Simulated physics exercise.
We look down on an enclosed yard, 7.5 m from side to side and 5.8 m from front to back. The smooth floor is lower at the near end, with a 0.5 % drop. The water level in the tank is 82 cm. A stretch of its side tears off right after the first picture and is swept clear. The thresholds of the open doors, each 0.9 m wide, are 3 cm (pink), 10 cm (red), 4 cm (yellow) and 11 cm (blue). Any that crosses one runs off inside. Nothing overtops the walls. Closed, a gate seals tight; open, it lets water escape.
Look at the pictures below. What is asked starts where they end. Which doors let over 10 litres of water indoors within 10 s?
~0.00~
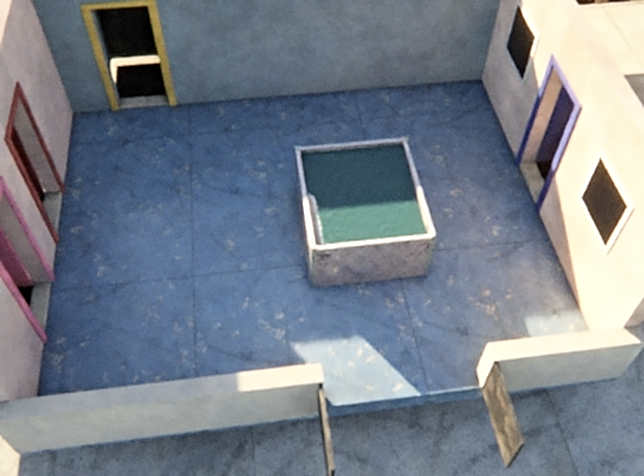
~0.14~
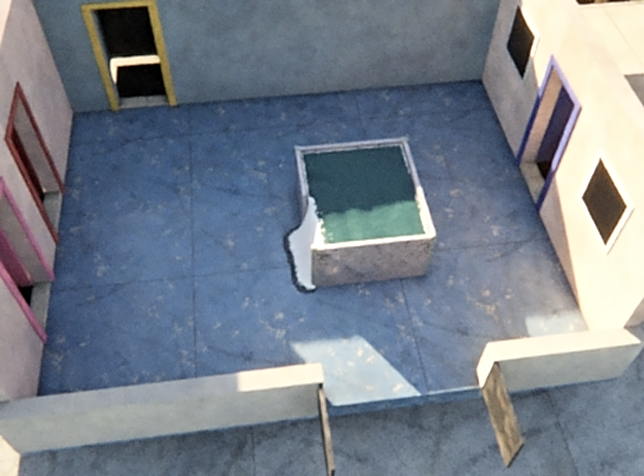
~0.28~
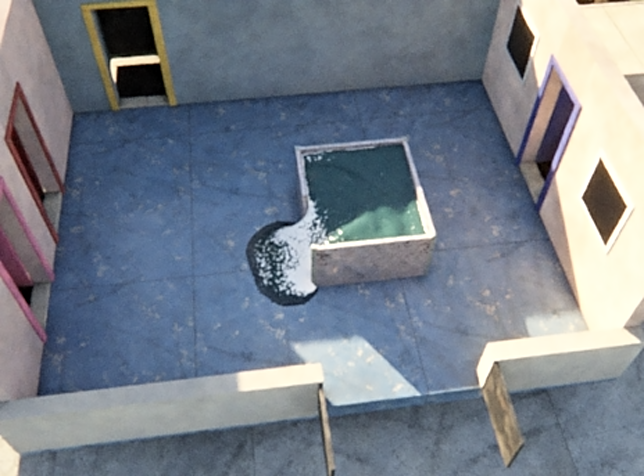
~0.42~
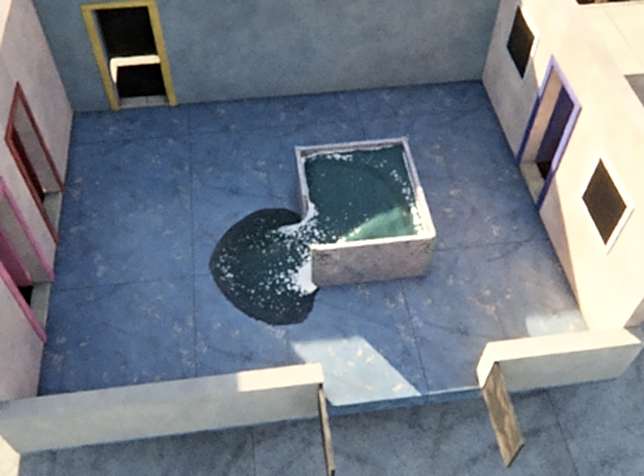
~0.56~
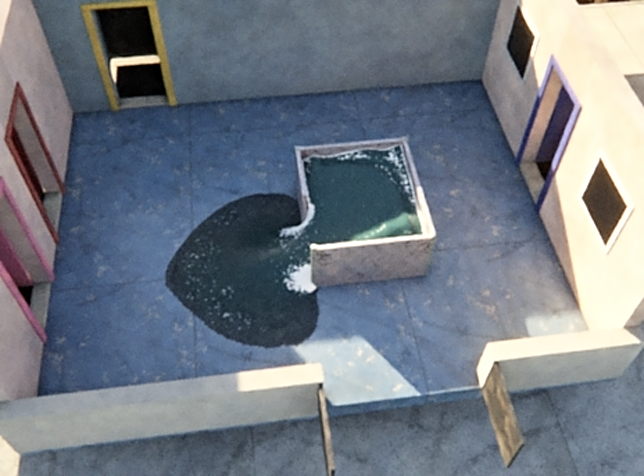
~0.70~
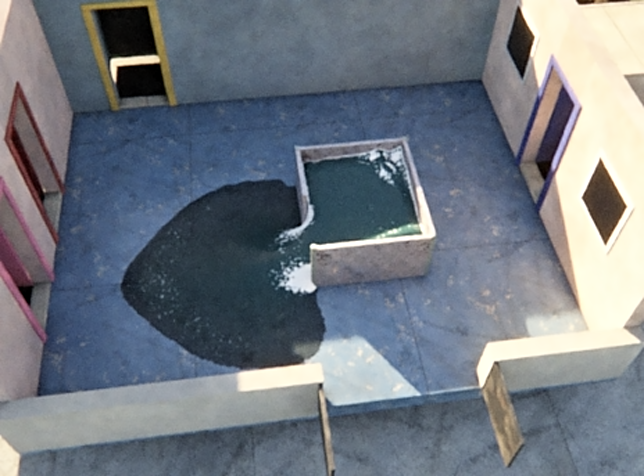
The pink door: Over 10 litres, the red door: Over 10 litres, the yellow door: Over 10 litres, the blue door: 10 litres or less.
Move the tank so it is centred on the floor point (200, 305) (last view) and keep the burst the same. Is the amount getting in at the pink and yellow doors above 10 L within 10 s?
Measured against the limit, the pink door goes beyond it and the yellow door goes beyond it.
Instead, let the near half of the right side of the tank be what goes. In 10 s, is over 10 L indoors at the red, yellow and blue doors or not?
Door red stays within, door yellow stays within, door blue goes beyond.
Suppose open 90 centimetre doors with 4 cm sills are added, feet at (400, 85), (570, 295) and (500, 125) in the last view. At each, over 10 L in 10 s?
In sequence the answers are less than that, less than that and less than that.
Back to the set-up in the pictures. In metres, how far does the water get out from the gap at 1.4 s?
Around 4.2 metres.
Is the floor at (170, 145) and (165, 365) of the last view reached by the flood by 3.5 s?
I'd say drenched, then drenched.
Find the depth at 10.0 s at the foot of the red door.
6.5 cm or so.
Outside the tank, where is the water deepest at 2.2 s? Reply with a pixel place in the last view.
Pixel (36, 411), about.
After 1.4 s water covers 35 % of the floor and is deepest (37 cm) near (300, 267); pink door 7 cm at the sill, 27 L in, red door 11 cm at the sill, 0 L in, yellow door not reached, blue door not reached.
After 2.2 s water covers 40 % of the floor and is deepest (43 cm) near (36, 411); pink door 14 cm at the sill, 122 L in, red door 21 cm at the sill, 23 L in, yellow door not reached, blue door not reached.
After 3.5 s water covers 40 % of the floor and is deepest (24 cm) near (66, 272); pink door 15 cm at the sill, 264 L in, red door 13 cm at the sill, 58 L in, yellow door 7 cm at the sill, 0 L in, blue door not reached.
After 6.0 s water covers 55 % of the floor and is deepest (16 cm) near (71, 137); pink door 12 cm at the sill, 362 L in, red door 8 cm at the sill, 74 L in, yellow door 12 cm at the sill, 28 L in, blue door not reached.
After 10.0 s water covers 90 % of the floor and is deepest (8 cm) near (62, 208); pink door 7 cm at the sill, 442 L in, red door 6 cm at the sill, 74 L in, yellow door 6 cm at the sill, 84 L in, blue door 5 cm at the sill, 0 L in.
